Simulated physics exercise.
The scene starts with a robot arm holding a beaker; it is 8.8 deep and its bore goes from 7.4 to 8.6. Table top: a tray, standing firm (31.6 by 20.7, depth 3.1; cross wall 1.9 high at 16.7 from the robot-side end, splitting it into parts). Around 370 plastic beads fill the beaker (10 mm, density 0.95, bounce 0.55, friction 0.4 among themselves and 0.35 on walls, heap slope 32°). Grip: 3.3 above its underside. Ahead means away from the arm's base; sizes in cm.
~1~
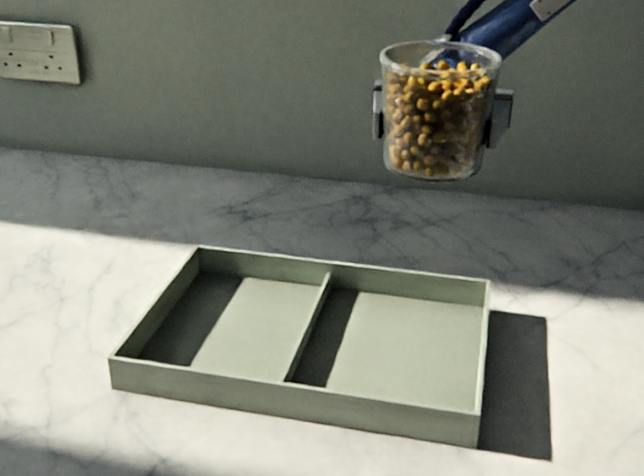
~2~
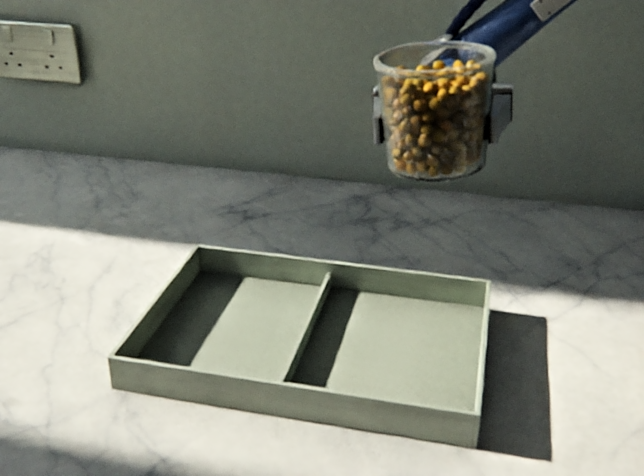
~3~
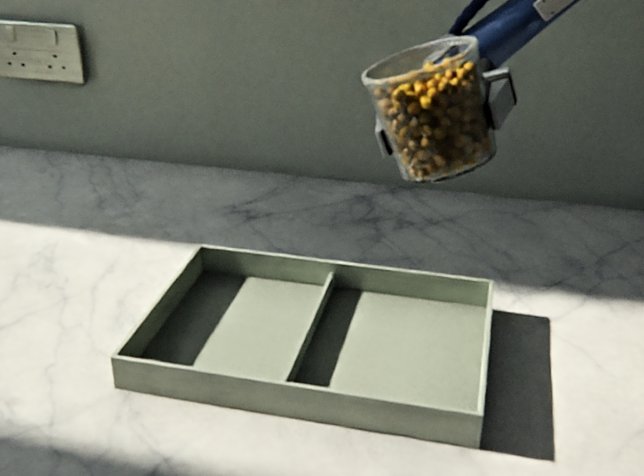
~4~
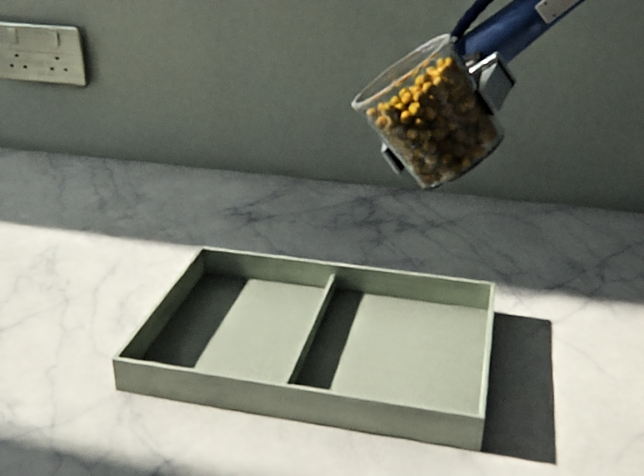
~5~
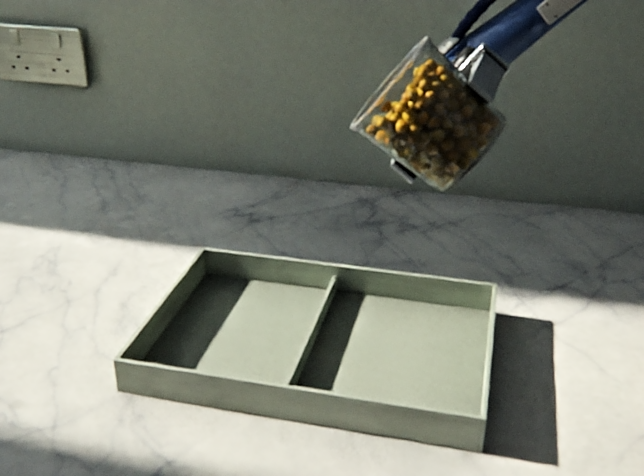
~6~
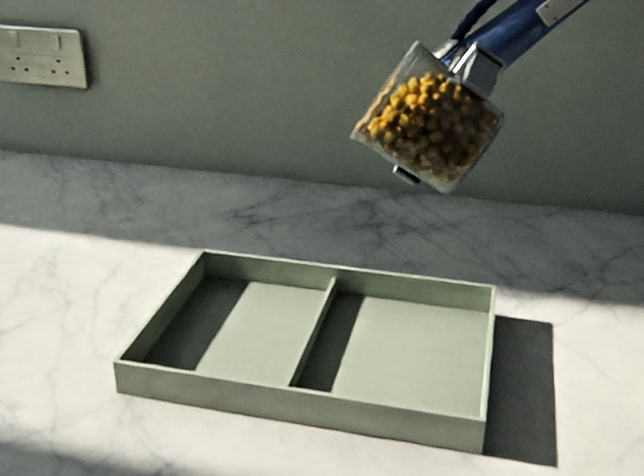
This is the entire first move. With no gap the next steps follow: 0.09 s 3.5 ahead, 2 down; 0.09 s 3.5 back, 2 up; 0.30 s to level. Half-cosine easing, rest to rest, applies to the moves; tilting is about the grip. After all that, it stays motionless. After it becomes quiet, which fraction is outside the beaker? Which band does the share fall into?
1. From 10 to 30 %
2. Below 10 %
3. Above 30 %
From 10 to 30 %.
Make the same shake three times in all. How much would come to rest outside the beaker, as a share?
That change gives some 30 percent.
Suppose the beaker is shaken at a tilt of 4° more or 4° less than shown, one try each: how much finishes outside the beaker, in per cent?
Estimates: 20 % then 15 %.
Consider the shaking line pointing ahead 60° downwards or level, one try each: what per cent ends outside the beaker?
It comes to around 10 per cent on the first try and around 35 per cent on the second.
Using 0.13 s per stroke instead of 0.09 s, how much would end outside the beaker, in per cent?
It would come to around 10 %.
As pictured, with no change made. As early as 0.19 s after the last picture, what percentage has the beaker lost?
About 10 per cent.
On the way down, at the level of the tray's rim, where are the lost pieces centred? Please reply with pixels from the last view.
Estimated centre around (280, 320) in pixels.
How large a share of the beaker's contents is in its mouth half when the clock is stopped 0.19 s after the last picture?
Near 45 %.
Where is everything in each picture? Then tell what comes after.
Beaker middle at (436, 113), level; upper third of the load around (440, 90), from x 390 to 485, top at y 65; 368 in the beaker, in the first picture.
Beaker middle at (435, 113), tilted 6° forward; upper third of the load around (441, 90), from x 390 to 480, top at y 65, in the second picture.
Beaker middle at (435, 113), tilted 20° forward; upper third of the load around (441, 91), from x 380 to 485, top at y 60, in the third picture.
Beaker middle at (433, 117), tilted 38° forward; upper third of the load around (438, 95), from x 375 to 490, top at y 60, in the fourth picture.
Beaker middle at (431, 121), tilted 52° forward; upper third of the load around (435, 98), from x 370 to 490, top at y 65, in the fifth picture.
Beaker middle at (430, 123), tilted 58° forward; upper third of the load around (432, 104), from x 360 to 490, top at y 80; 368 in the beaker, in the sixth picture.
Then, 0.19 s later, tilted 58° forward, highest piece 27 above the table; 336 in the beaker, 32 in flight or on a rim.
Then, 0.38 s later, tilted 13° forward, highest piece 28 above the table; 308 in the beaker, 44 in the far-side part, 13 in the robot-side part, 3 in flight or on a rim.
Then, 0.68 s later, level, highest piece 29 above the table; 308 in the beaker, 40 in the far-side part, 14 in the robot-side part, 4 on the table or floor, 2 in flight or on a rim.
Then, 1.73 s later, level, highest piece 29 above the table; 308 in the beaker, 41 in the far-side part, 14 in the robot-side part, 5 on the table or floor.
At rest, 308 in the beaker, 41 in the far-side part, 14 in the robot-side part, 5 on the table or floor. That is 16 % outside the beaker.
